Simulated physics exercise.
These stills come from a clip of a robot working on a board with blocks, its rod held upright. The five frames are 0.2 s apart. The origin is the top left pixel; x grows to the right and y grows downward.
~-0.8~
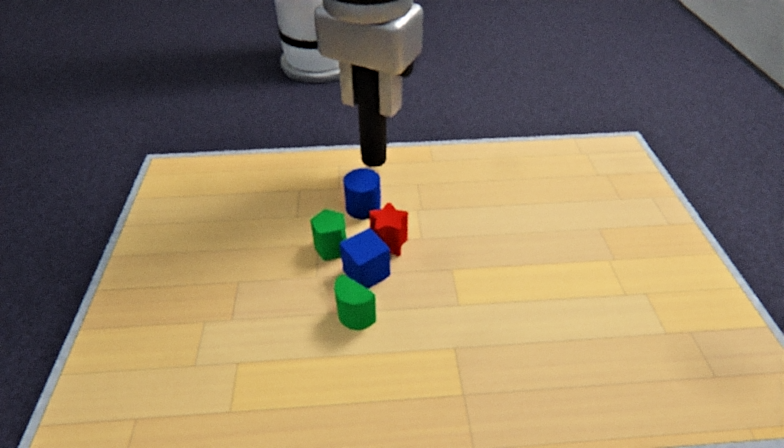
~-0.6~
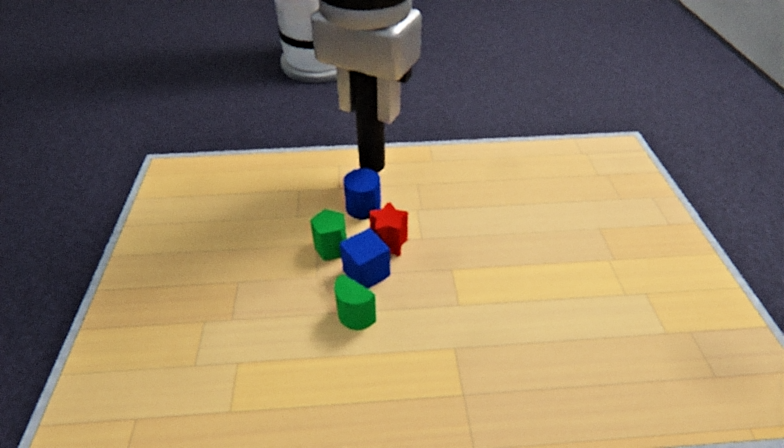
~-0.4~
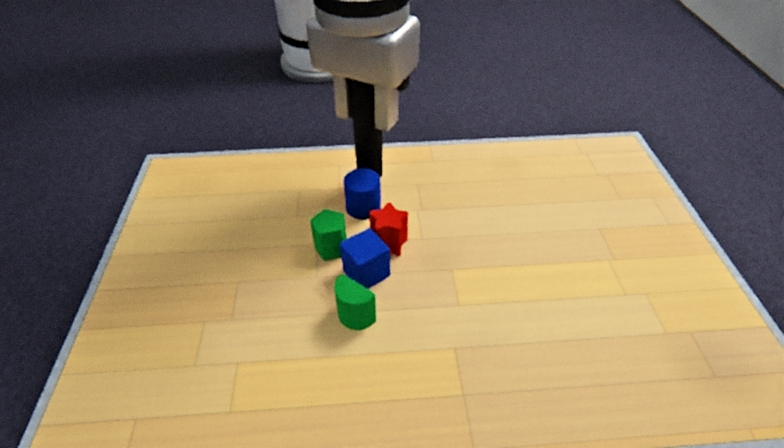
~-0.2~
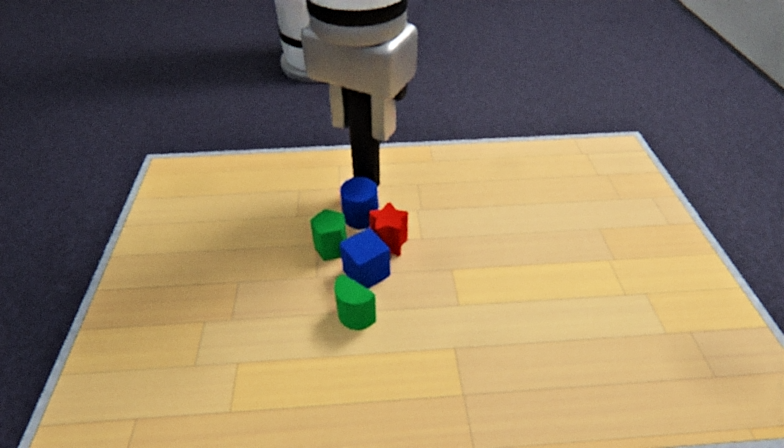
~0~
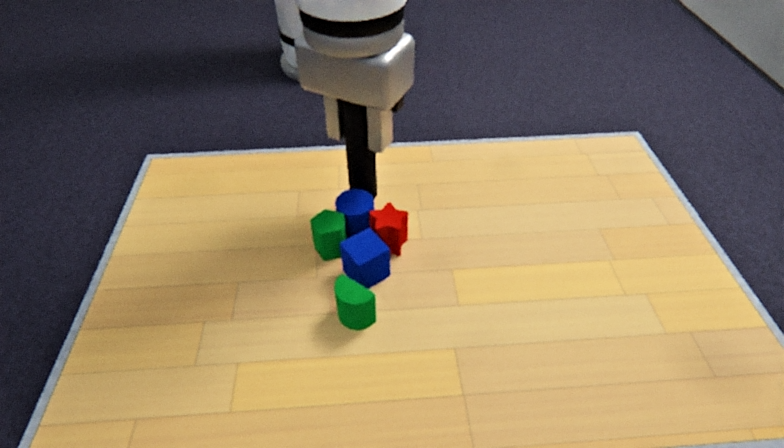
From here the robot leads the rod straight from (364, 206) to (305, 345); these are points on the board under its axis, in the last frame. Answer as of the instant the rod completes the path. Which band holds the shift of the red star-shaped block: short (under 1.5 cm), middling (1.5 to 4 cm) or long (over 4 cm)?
Travel: Within 1.5 cm.
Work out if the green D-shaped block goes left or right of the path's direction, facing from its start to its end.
Moves left.
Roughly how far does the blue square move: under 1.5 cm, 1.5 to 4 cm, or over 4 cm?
More than 4 cm.
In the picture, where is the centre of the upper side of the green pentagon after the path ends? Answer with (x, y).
The point I'd pick in the picture is (293, 254).
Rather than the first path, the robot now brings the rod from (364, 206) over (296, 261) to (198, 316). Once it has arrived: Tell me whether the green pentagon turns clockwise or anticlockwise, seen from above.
Looking from above, the answer is clockwise.
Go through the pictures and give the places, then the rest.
Rod tip (374, 160); block tops, green pentagon (328, 221); green D-shaped block (352, 290); blue cylinder (362, 180); blue square (365, 246); red star-shaped block (389, 216), in the first picture.
Rod (372, 166); blocks unchanged, in the second picture.
Rod (370, 173); blocks unchanged, in the third picture.
Rod (367, 183); blue cylinder (359, 189), in the fourth picture.
Rod (364, 194); green pentagon (328, 221); green D-shaped block (352, 290); blue cylinder (355, 201); blue square (365, 246); red star-shaped block (389, 216), in the fifth picture.
What follows on the original path. One third of the way, rod (346, 233); green pentagon (305, 245), turned 105° clockwise; blue cylinder (346, 244); blue square (371, 268); red star-shaped block (391, 220), turned 30° anticlockwise.
Two thirds of the way, rod (325, 279); green pentagon (293, 254); green D-shaped block (367, 321), turned 30° anticlockwise; blue cylinder (341, 290); blue square (385, 288), turned 50° anticlockwise; red star-shaped block (391, 220), turned 30° anticlockwise.
At the end, rod (302, 333); green pentagon (293, 254), turned 155° clockwise; green D-shaped block (378, 336), turned 95° anticlockwise; blue cylinder (338, 331); blue square (385, 289), turned 50° anticlockwise; red star-shaped block (391, 220), turned 30° anticlockwise.
